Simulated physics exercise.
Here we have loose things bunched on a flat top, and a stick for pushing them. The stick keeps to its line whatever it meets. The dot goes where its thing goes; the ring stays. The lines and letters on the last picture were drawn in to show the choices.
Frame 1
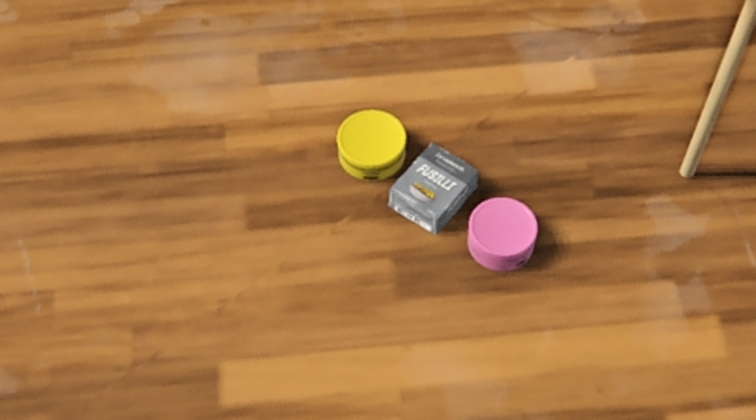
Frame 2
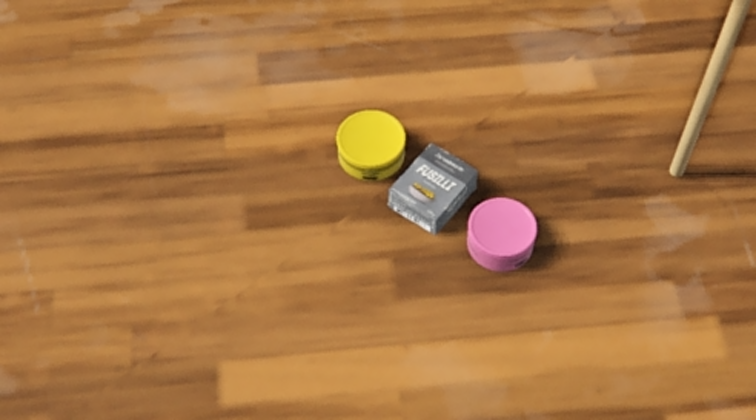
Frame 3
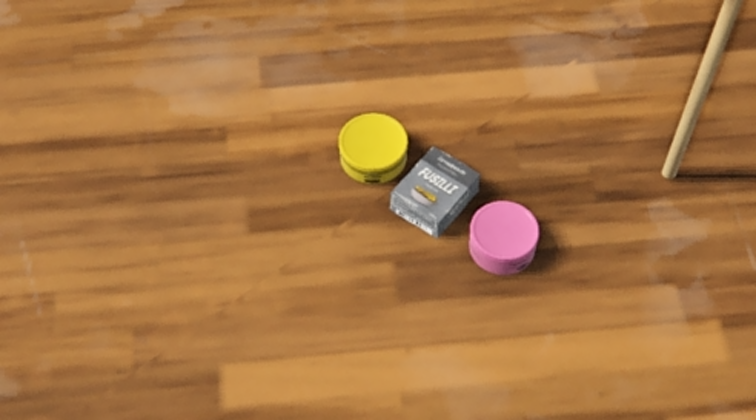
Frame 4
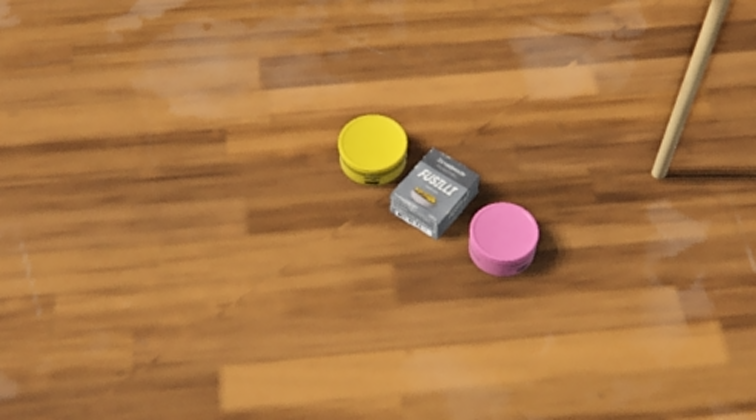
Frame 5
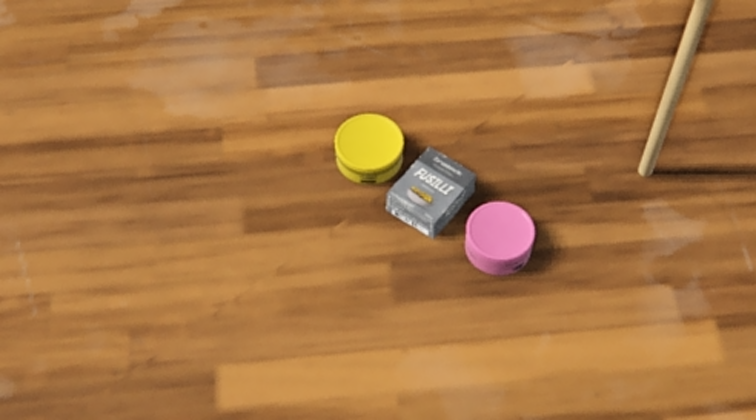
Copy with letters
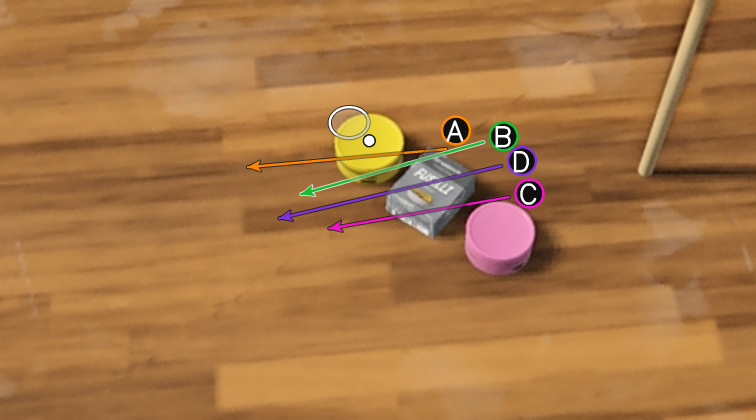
On a wooden surface, a stick moves slightly left while two tubs and a grey packet stay put.
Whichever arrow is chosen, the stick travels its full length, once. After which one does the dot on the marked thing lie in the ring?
C is the one.
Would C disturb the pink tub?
No.
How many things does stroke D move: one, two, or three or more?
One.
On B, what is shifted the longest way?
It is the yellow tub.
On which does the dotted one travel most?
That is A.
On the marked copy, A from (446, 149) to (248, 167); B from (483, 142) to (301, 194); C from (509, 197) to (329, 229); D from (502, 166) to (279, 218); the ring at (349, 122); the white dot at (369, 140).
Taking C. A third of the way, foot of the stick (444, 210); yellow tub (366, 148); grey packet (412, 187).
Two thirds of the way, foot of the stick (380, 221); yellow tub (352, 133); grey packet (383, 178).
When it is over, foot of the stick (329, 230); yellow tub (351, 132); grey packet (381, 177); the dot on the yellow tub is in the ring.
As for the rest, A leaves the dotted thing at (212, 181); B leaves the dotted thing at (327, 145); D leaves the dotted thing at (369, 150).
